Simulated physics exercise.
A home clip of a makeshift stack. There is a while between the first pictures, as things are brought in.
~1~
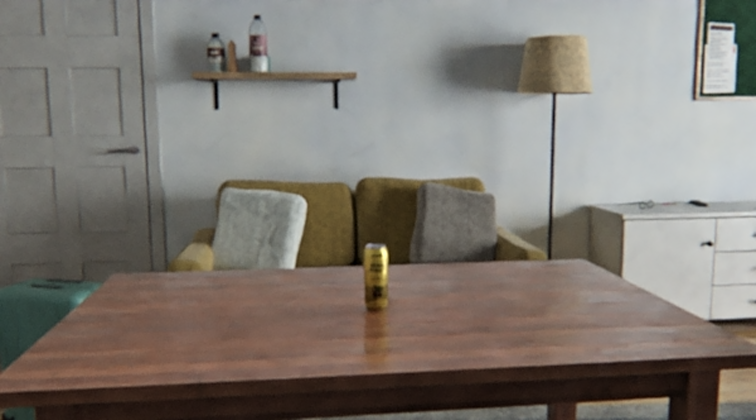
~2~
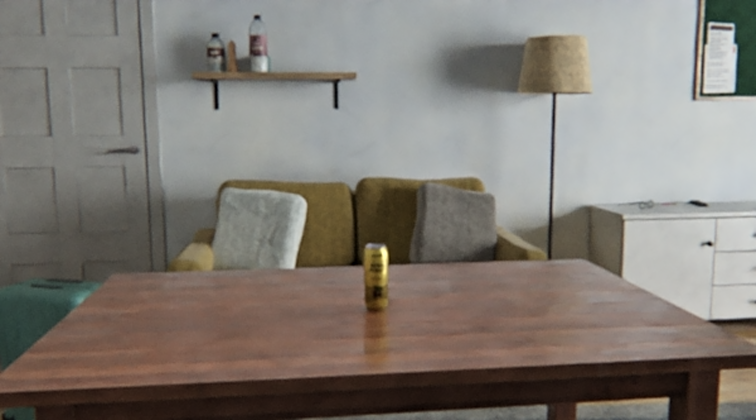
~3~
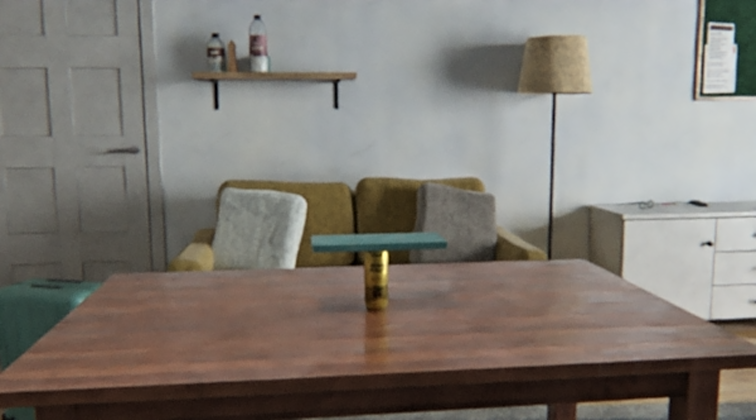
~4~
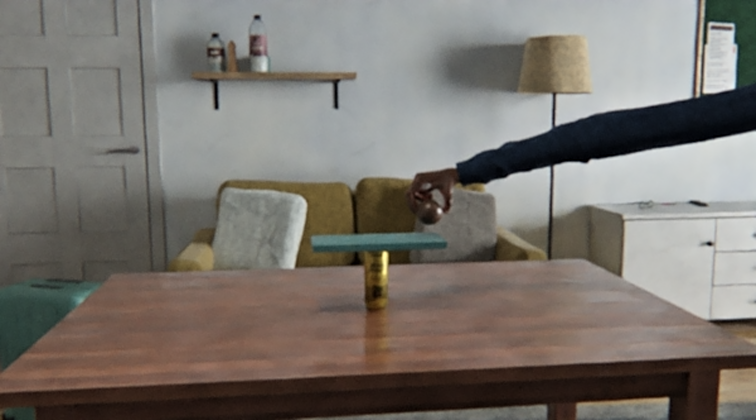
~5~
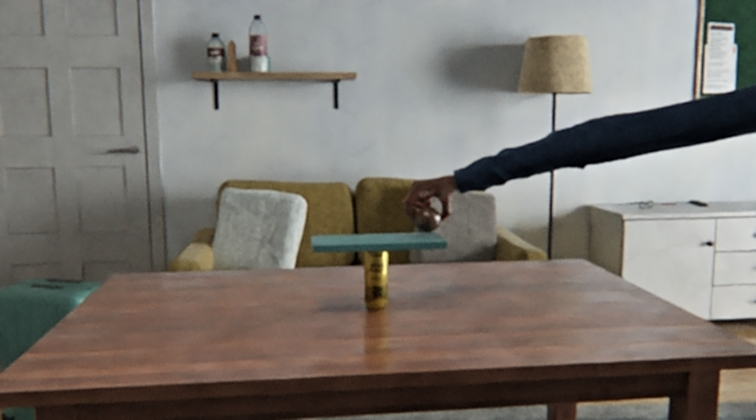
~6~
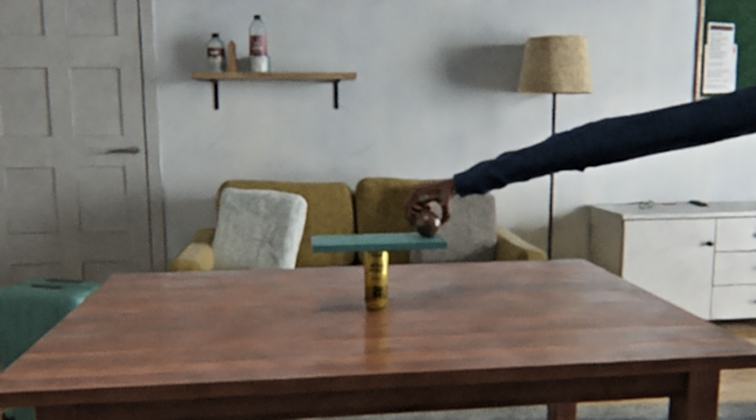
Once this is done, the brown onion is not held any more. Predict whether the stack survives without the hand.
My guess is the stack won't stay standing.
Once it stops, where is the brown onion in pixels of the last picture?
It ends up close to (459, 291).
Then, 0.70 s later than the last frame, brown onion now fallen; turquoise board tilted by 49°.
Then, 0.90 s later than the last frame, turquoise board now fallen; yellow can tilted by 16°.
Then, 1.10 s later than the last frame, yellow can now fallen.
When it is over, fallen, brown onion, turquoise board and yellow can. End places, in pixels of the last picture, brown onion near (458, 291). The stack comes apart.
